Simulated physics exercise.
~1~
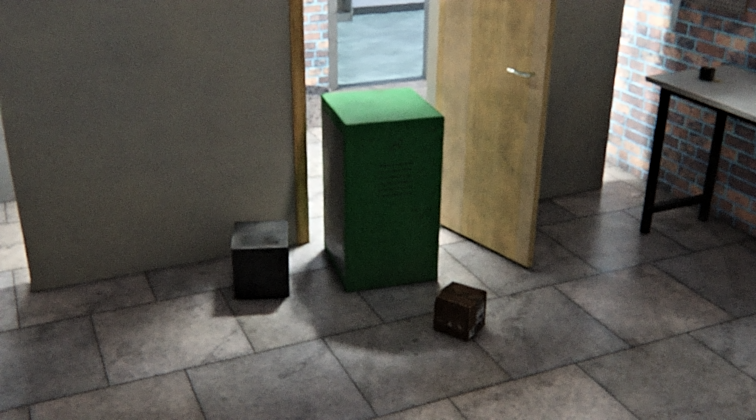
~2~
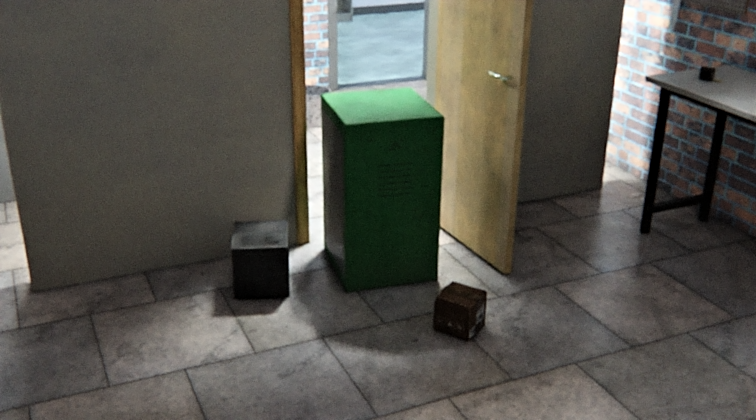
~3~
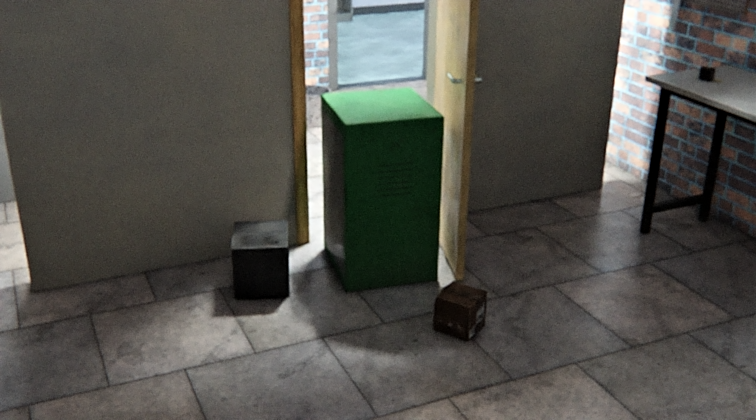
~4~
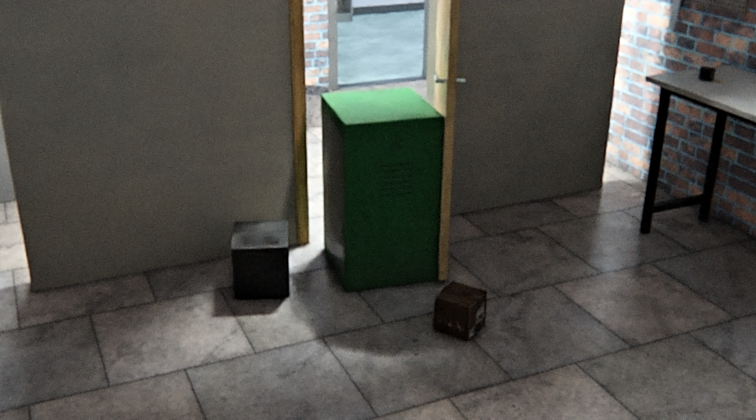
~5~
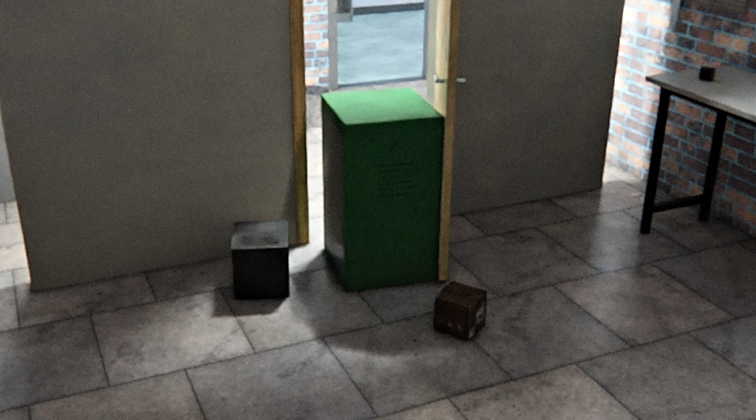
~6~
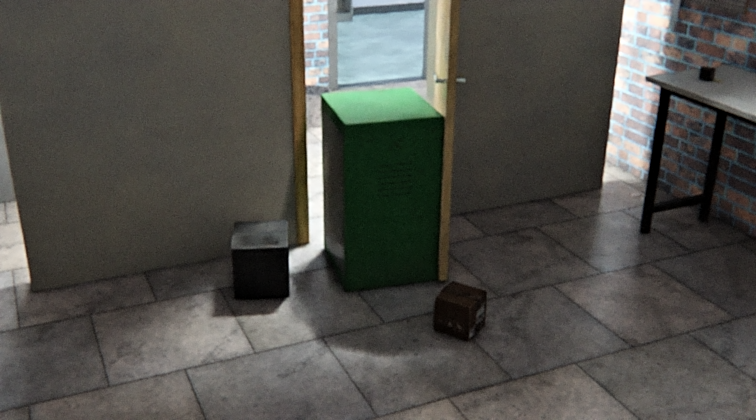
The wooden door, standing wide open at first, swung partway closed toward the green locker in the doorway, then stopped against it and stayed ajar, while the locker, the dark bin on the left and the small brown box on the right never moved.
